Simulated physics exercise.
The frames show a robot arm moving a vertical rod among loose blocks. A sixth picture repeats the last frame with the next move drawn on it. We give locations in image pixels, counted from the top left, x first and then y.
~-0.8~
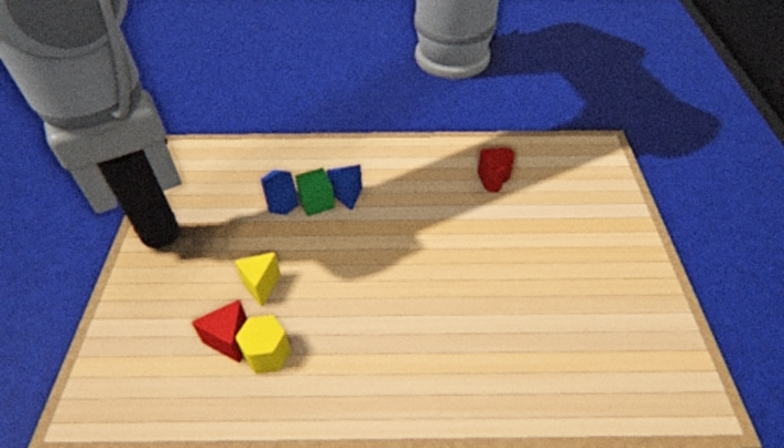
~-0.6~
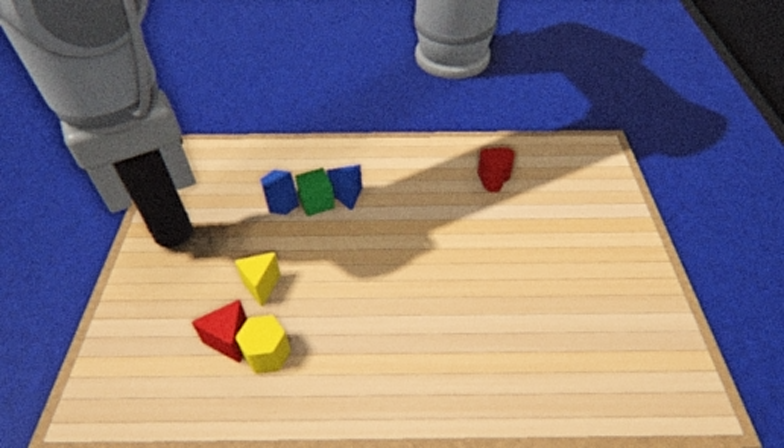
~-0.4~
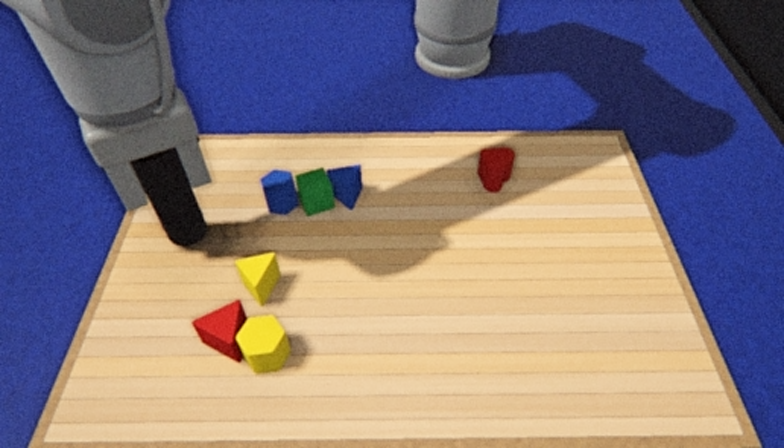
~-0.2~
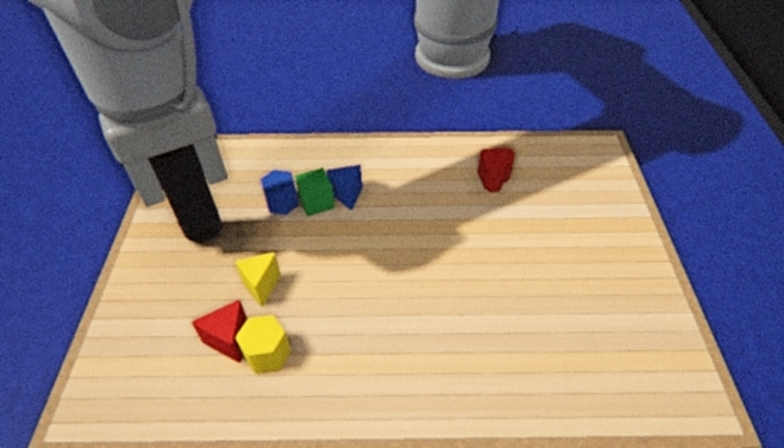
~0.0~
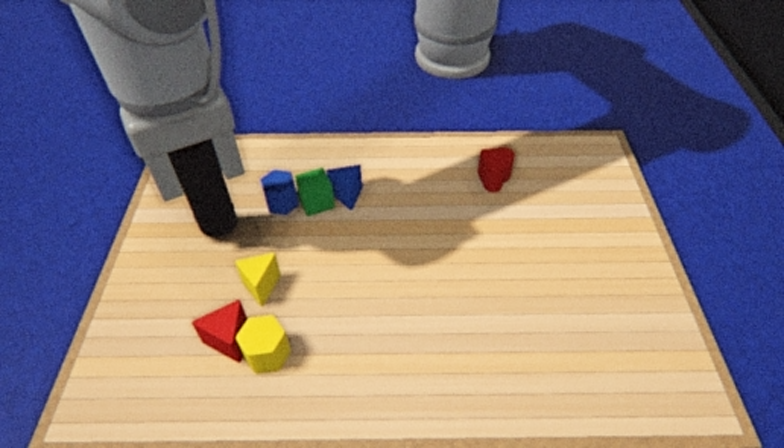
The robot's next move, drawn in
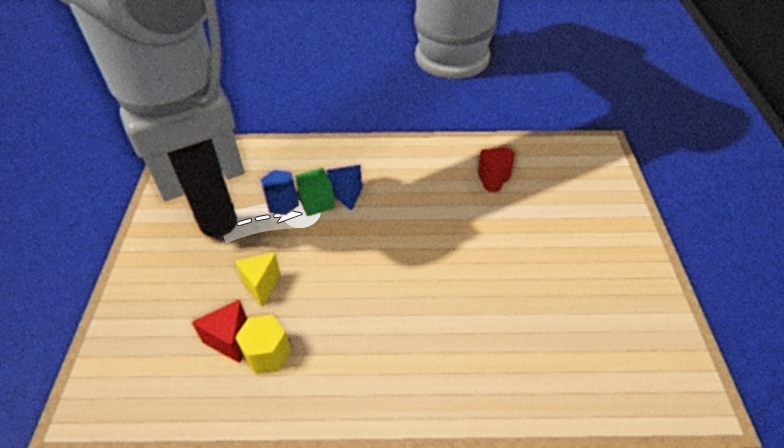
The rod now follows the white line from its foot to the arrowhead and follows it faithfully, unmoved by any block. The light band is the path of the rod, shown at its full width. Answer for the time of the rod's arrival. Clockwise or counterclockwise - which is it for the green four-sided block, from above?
Prediction: Clockwise.
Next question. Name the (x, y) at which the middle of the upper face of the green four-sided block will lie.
The green four-sided block ends near (327, 170).
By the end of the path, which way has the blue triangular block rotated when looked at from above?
Verdict: Clockwise.
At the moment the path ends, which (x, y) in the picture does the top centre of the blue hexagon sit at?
By then it is at (294, 166).
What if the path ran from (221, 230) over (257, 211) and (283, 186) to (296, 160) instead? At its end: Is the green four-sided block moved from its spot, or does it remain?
It gets displaced.
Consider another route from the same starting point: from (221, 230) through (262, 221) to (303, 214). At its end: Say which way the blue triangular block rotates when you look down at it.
Looking from above, the answer is clockwise.
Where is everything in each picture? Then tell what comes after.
In the first frame, tip of the rod (161, 234), middles of tops, yellow triangular block (255, 266), blue hexagon (277, 180), green four-sided block (313, 180), blue triangular block (345, 173).
In the second frame, rod (174, 234), nothing pushed.
In the third frame, rod (188, 232), nothing pushed.
In the fourth frame, rod (203, 229), nothing pushed.
In the fifth frame, rod (219, 224), yellow triangular block (255, 266), blue hexagon (277, 180), green four-sided block (313, 180), blue triangular block (345, 173).
The line goes from (221, 230) through (261, 218) to (302, 214).
What follows on the original path. Halfway along, rod (260, 212); blue hexagon (284, 176), turned 15° anticlockwise; green four-sided block (318, 177); blue triangular block (349, 173), turned 15° clockwise.
At the end, rod (301, 208); yellow triangular block unmoved; blue hexagon (294, 166), turned 55° anticlockwise; green four-sided block (327, 170), turned 20° clockwise; blue triangular block (355, 173), turned 35° clockwise.
